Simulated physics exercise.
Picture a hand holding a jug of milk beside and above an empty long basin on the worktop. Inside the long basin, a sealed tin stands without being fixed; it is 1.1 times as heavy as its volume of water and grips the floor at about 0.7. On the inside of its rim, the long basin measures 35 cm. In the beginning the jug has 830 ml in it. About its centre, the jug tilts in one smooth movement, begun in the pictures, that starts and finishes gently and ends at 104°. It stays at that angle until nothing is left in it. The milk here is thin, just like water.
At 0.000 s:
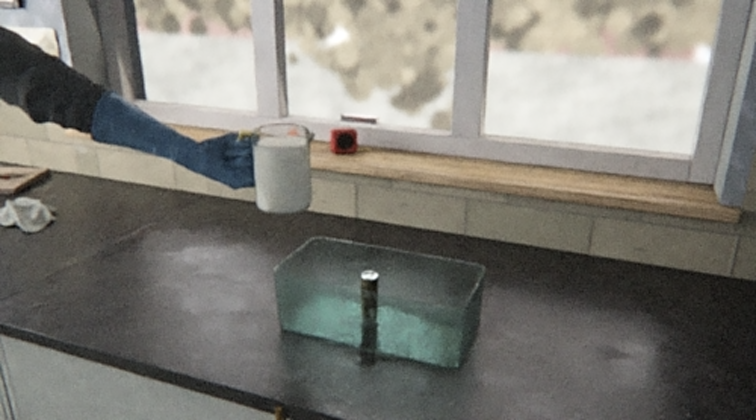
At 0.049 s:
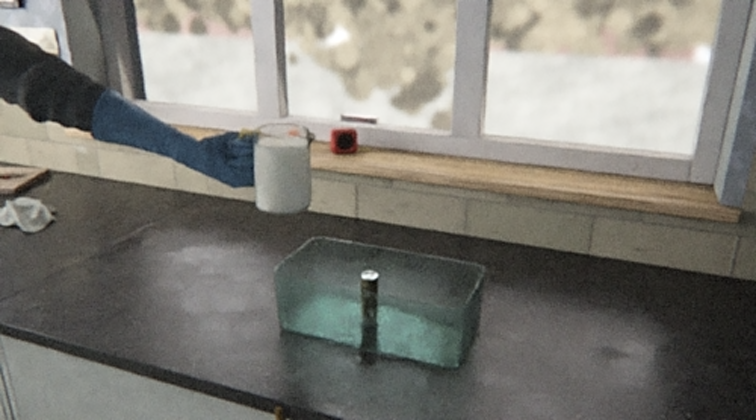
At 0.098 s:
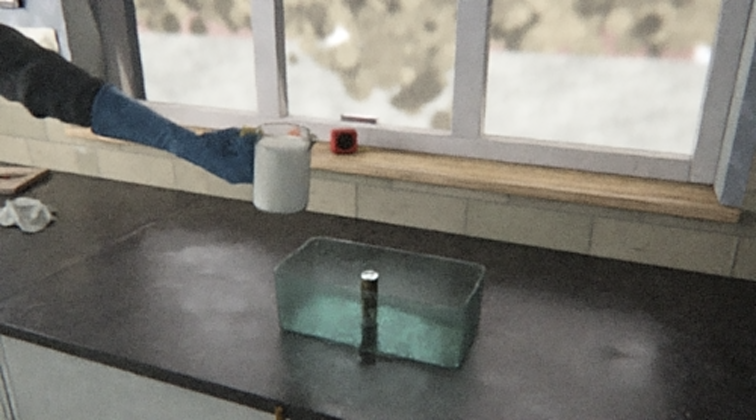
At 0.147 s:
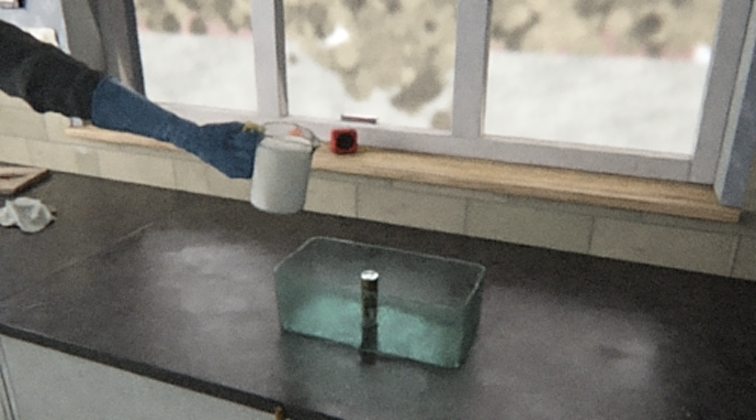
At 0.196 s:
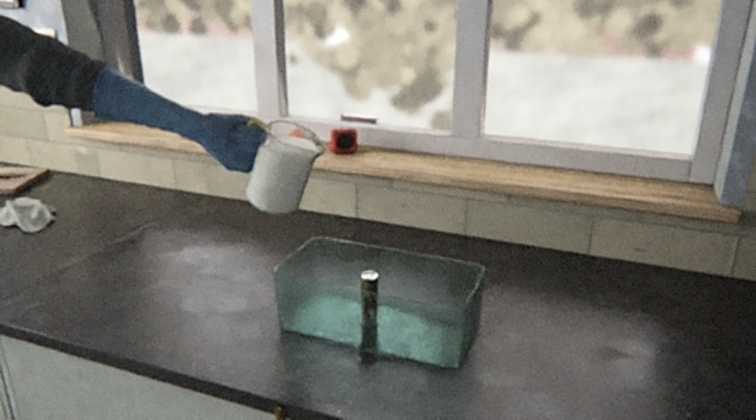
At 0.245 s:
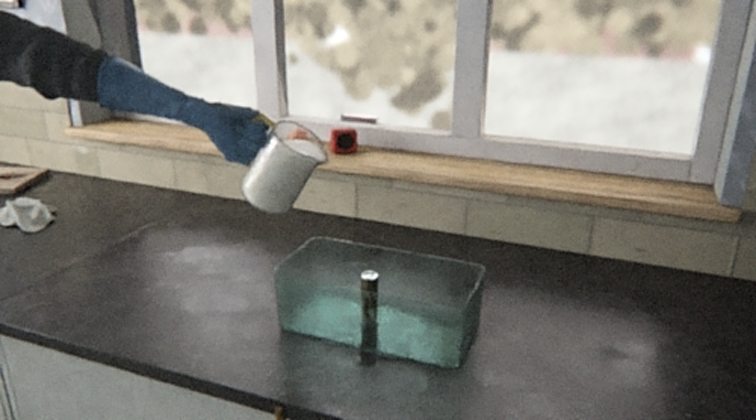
A dark kitchen worktop beneath a white-framed window with a wooden sill is seen from slightly above, in a still view. A blue-gloved hand in a dark sleeve reaches in from the left, holding a jug of white milk above and beside a long, clear greenish basin with a small dark tin standing inside, while a small red object sits on the sill. The hand holds the jug upright, then smoothly tilts it to the right, its rim leaning over and its base swinging slightly left.
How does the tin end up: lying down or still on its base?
It ends up lying down.
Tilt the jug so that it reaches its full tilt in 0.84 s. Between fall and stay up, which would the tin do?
Outcome - the tin comes down.
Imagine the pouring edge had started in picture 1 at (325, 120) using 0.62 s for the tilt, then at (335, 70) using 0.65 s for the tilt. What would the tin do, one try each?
The tin stays vertical the first time and stays vertical the second time.
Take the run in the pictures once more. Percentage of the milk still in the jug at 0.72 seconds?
About 26 percent.
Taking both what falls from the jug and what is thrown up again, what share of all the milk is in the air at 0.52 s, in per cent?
Around 22 in a hundred.
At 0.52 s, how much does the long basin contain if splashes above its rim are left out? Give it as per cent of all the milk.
Roughly 8 per cent.
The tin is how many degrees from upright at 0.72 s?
I'd say it's tipped close to 5 degrees.
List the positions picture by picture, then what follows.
In the first picture, it leans 0°; its right rim is at (314, 135); the milk meets the walls at (261, 139) and (307, 144); the long basin's rim runs from (294, 254) to (476, 288); the tin's top is at (369, 278).
In the second picture, it leans 1°; its right rim is at (315, 136); the milk meets the walls at (261, 139) and (308, 145).
In the third picture, it leans 6°; its right rim is at (317, 140); the milk meets the walls at (263, 138) and (309, 146).
In the fourth picture, it leans 13°; its right rim is at (321, 145); the milk meets the walls at (264, 142) and (313, 148).
In the fifth picture, it leans 22°; its right rim is at (325, 153); the milk meets the walls at (263, 152) and (318, 151).
In the sixth picture, it leans 32°; its right rim is at (328, 162); the milk meets the walls at (259, 158) and (325, 156).
After 0.52 s the tilt is 93° and 69 per cent is still to pour; the tin stands where it began.
After 0.72 s the tilt is 104° and 26 per cent is still to pour; the tin leans 4°.
After 0.92 s the tilt is 104° and 7 per cent is still to pour; the tin lies on its side.
After 1.15 s the tilt is 104° and 1 per cent is still to pour; the tin lies on its side.
In the end the tin lies on its side.
